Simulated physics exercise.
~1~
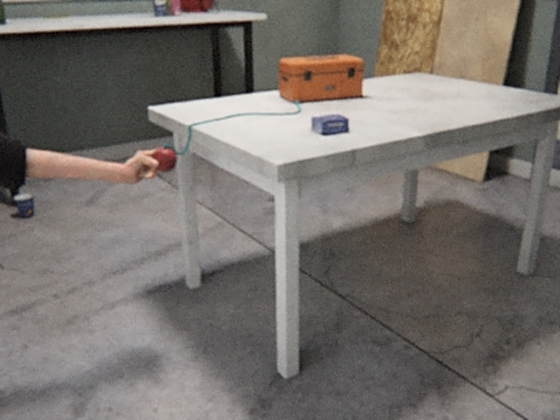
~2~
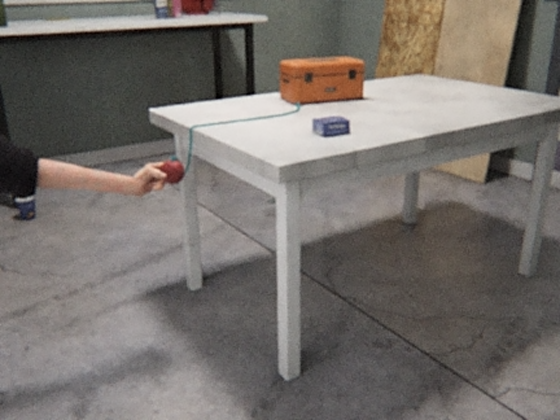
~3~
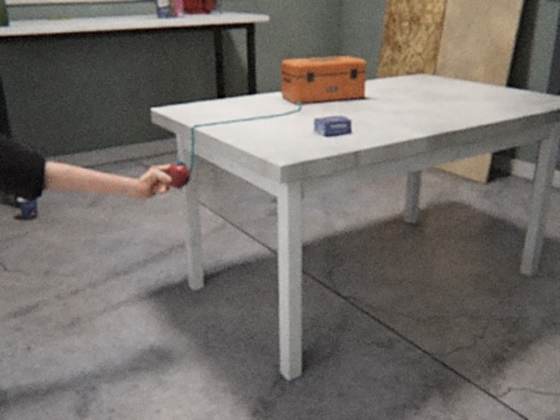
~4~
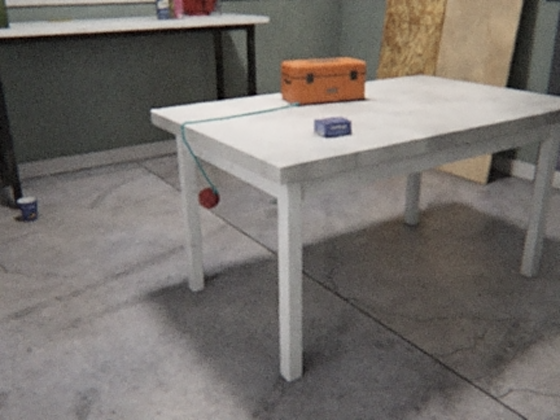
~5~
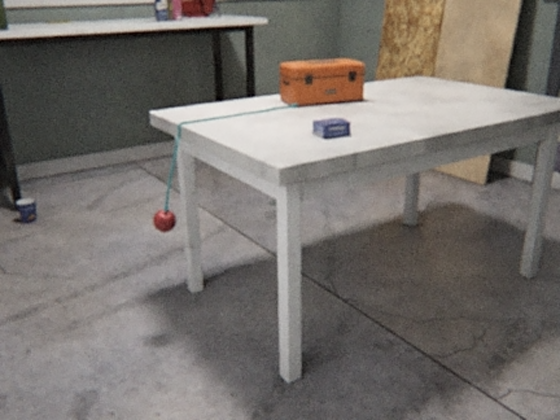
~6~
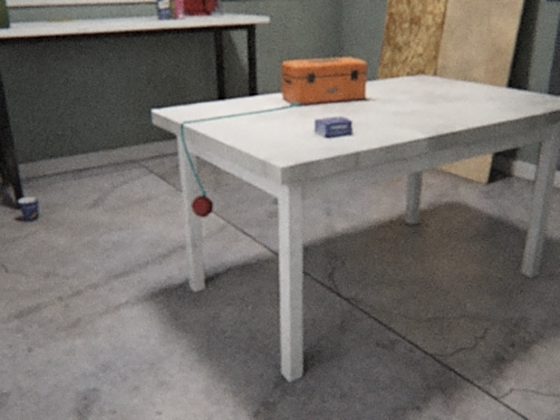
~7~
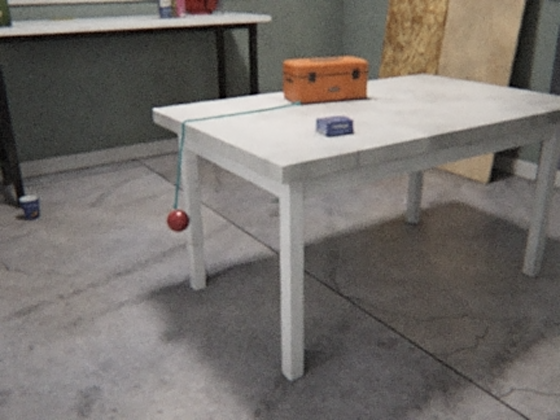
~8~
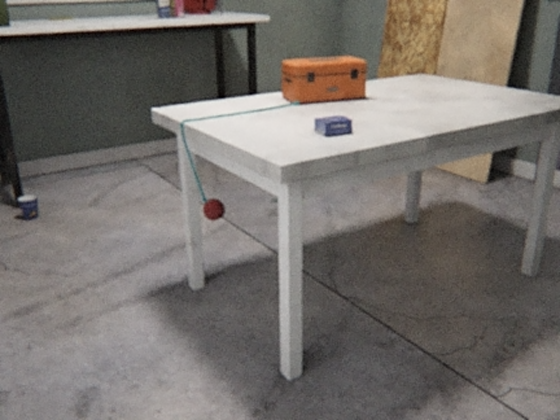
Red ball on a thin cord, released by a hand beside a white table, dropping slightly and swinging, toolbox and blue box staying still.
